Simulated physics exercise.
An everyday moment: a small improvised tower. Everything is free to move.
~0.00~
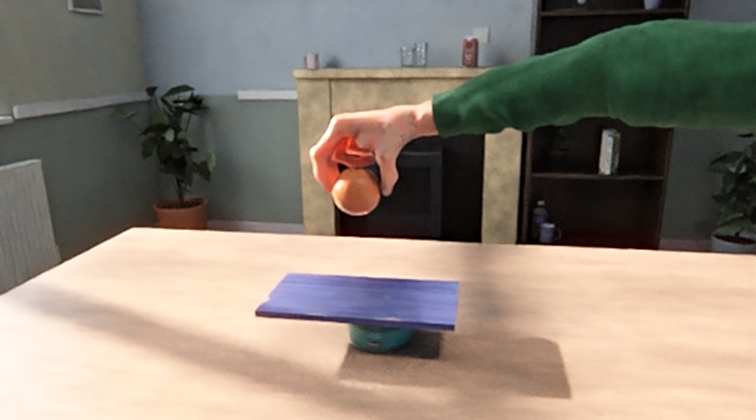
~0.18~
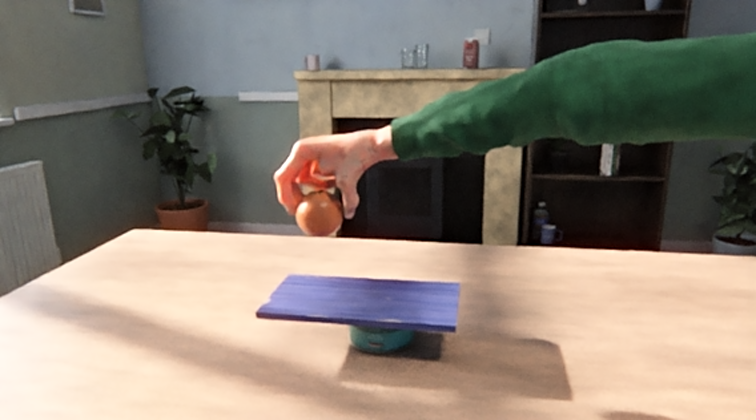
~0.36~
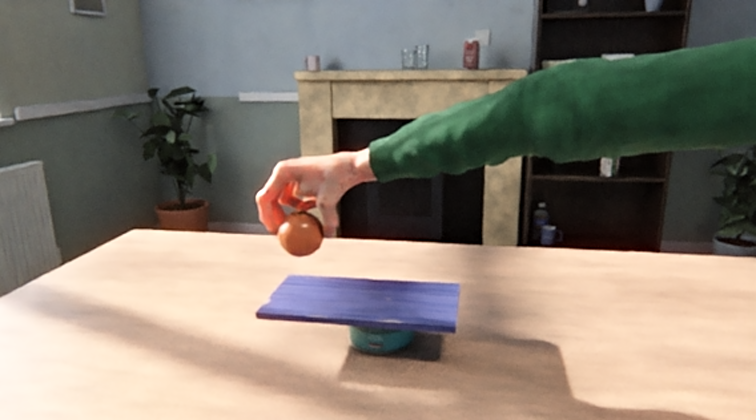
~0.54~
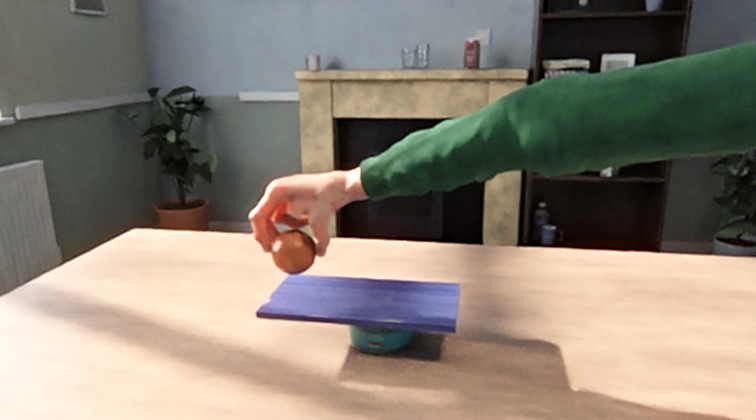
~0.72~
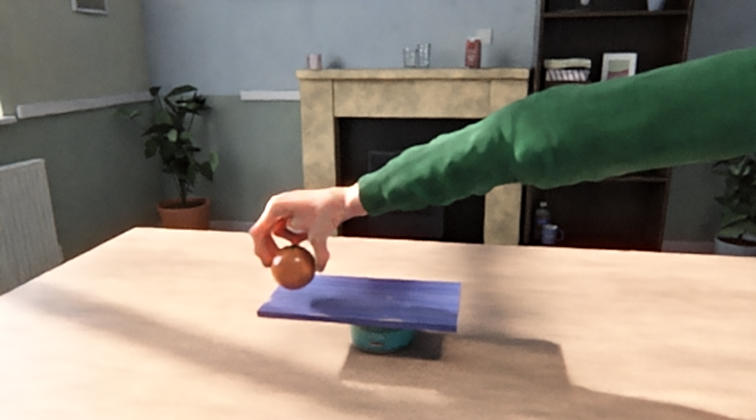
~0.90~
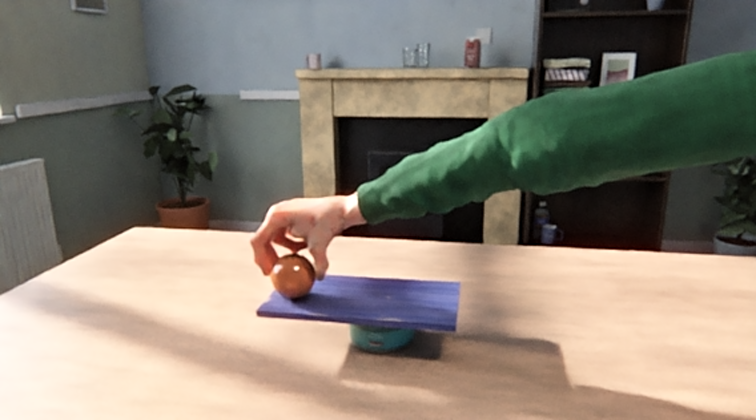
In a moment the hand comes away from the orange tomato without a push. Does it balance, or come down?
As it turns out, it comes apart.
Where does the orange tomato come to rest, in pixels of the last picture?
Around (219, 312).
After 1.20 s, orange tomato now fallen; blue board turned 26° from how it was put.
After 1.40 s, blue board turned 25° from how it was put.
After 1.50 s, blue board turned 20° from how it was put.
After 1.60 s, blue board turned 19° from how it was put.
In the end (2.3 s), fallen, orange tomato; moved from the start, blue board; turquoise tub unmoved. At the end, from the last picture's camera, orange tomato near (219, 313). The stack gives way.
